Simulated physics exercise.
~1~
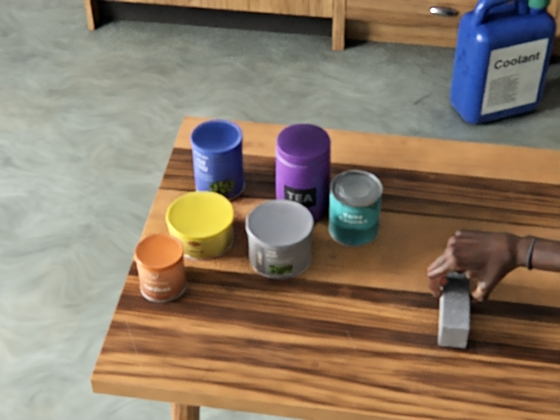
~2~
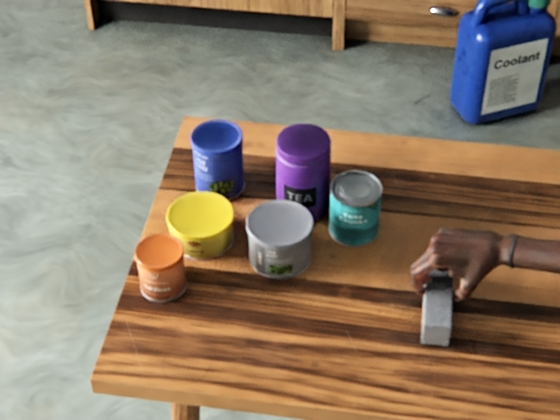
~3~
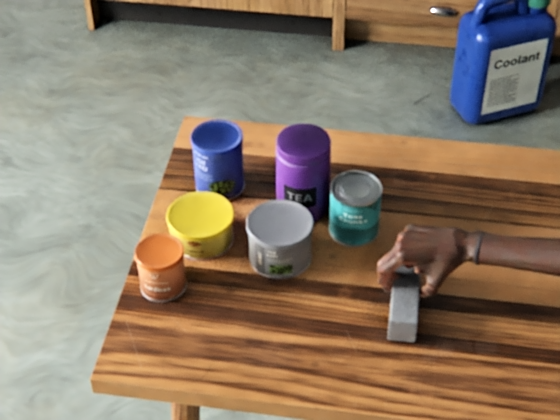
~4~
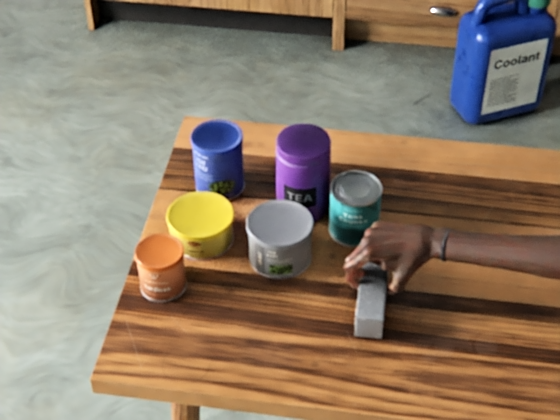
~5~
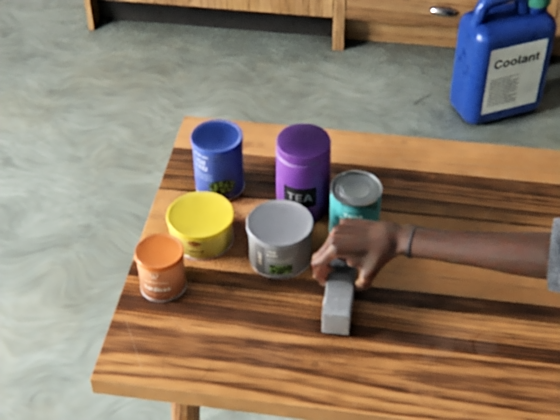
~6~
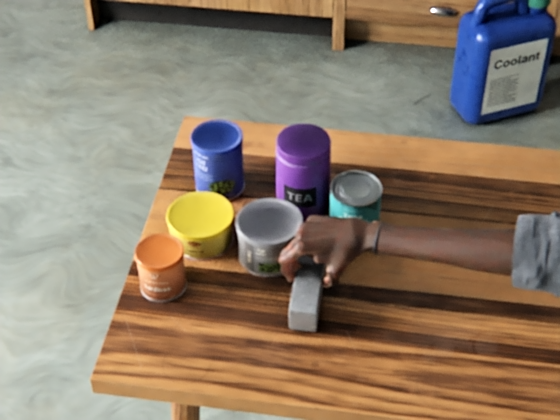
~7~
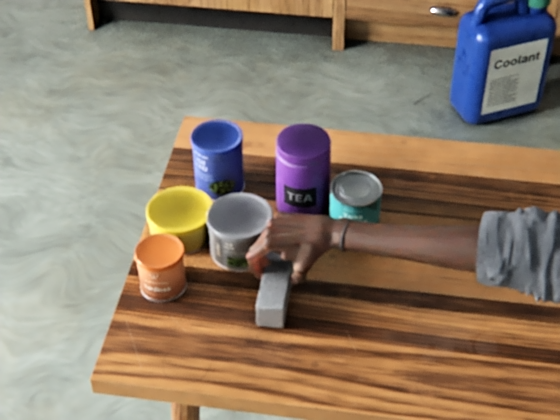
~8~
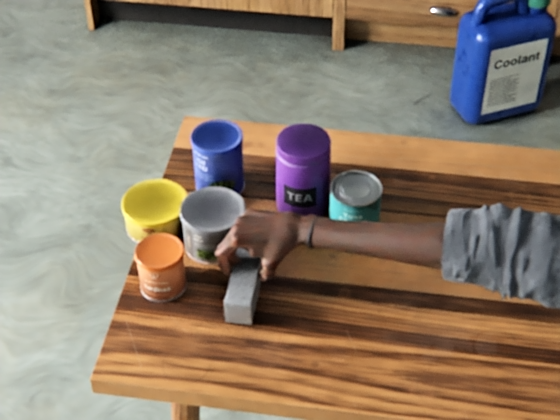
At one end of a wooden table, seen from above at an angle, six containers stand close together, with a blue coolant jug on the floor behind. Blue and purple ones are at the back, yellow, grey and turquoise ones in the middle, and a small orange one at the front left. A hand slides a grey block leftward along the tabletop. It reaches the grey tub and pushes it left, and the yellow tub then shifts left too. Finally, both tubs stand upright near the left edge, the hand still at the block, while the other four containers remain in place.
